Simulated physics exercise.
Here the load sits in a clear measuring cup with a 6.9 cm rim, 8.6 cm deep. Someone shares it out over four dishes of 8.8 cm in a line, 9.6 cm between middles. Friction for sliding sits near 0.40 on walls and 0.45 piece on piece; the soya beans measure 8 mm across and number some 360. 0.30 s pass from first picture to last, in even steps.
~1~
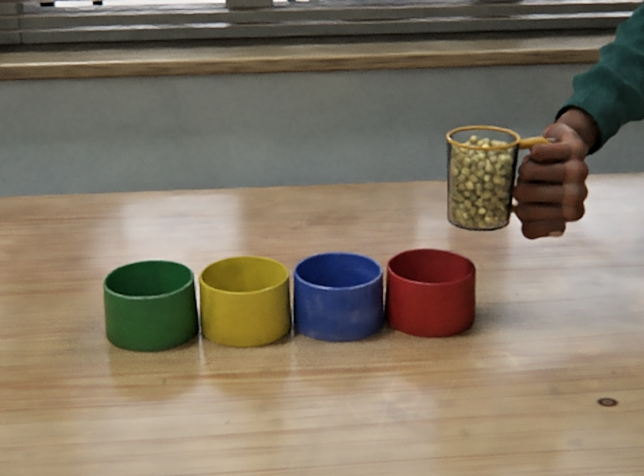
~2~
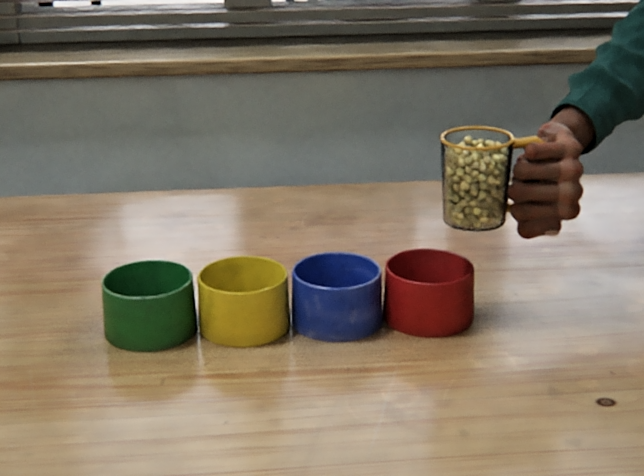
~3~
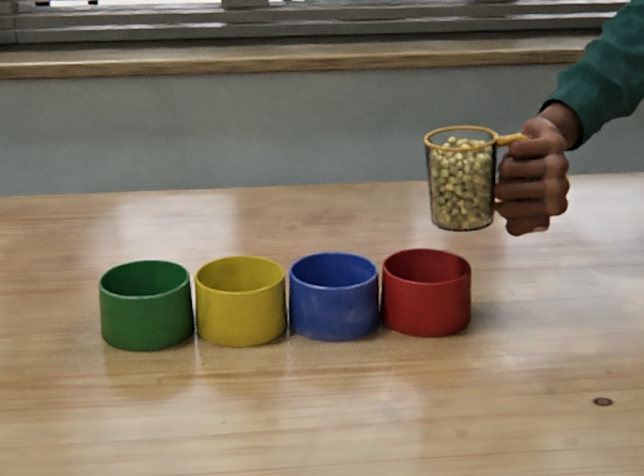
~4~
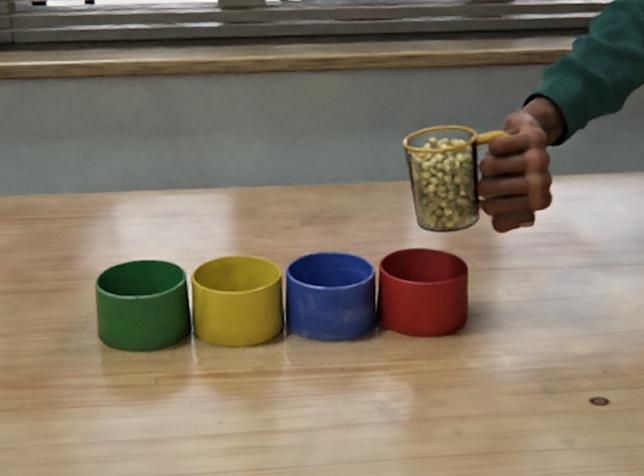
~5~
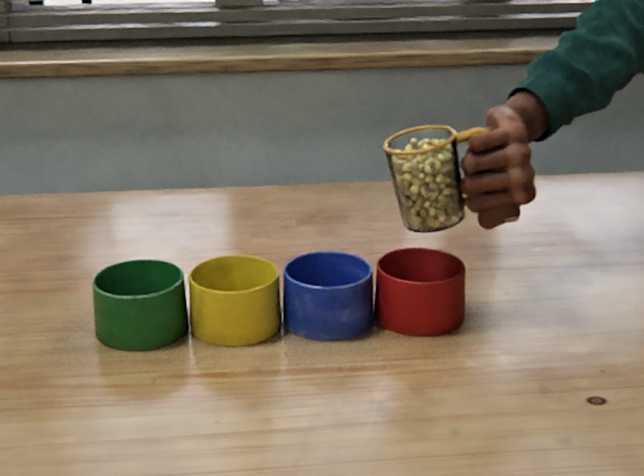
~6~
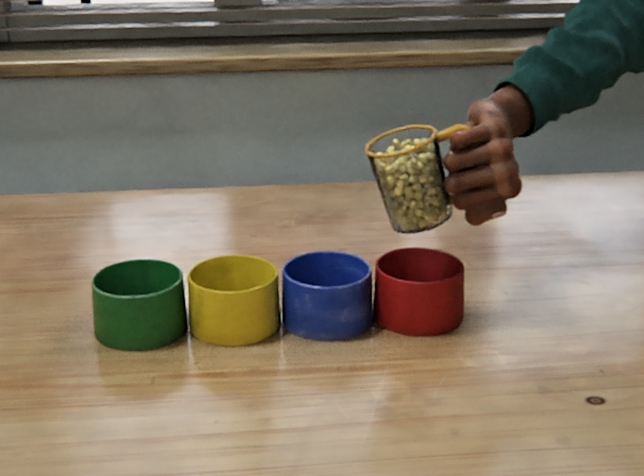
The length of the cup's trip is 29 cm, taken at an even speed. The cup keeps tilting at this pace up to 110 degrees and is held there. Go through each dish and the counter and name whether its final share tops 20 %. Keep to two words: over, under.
Red: Under, blue: Under, green: Over, yellow: Under, counter: Under.
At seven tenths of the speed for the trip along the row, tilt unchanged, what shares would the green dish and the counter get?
Shares - green 90, counter 10.
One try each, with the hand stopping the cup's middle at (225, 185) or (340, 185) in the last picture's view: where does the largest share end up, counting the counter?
I'd expect green to win the first try and yellow the second.
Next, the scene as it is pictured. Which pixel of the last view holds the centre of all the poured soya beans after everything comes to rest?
Somewhere around (132, 307) in the final frame.
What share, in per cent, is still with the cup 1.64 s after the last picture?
Roughly 25 %.
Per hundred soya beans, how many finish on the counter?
Near 10 percent, roughly speaking.
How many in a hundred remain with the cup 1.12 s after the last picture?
Reading: Approx. 85 %.
Then, 0.67 s after the last picture, tilt 60 degrees; cup holds 100 %.
Then, 1.12 s after the last picture, tilt 89 degrees; cup holds 85 %, green 10 %.
Then, 1.64 s after the last picture, tilt 110 degrees; cup holds 25 %, green 65 %.
In the end, red 0 %, blue 0 %, green 95 %, yellow 0 %, counter 10 %.
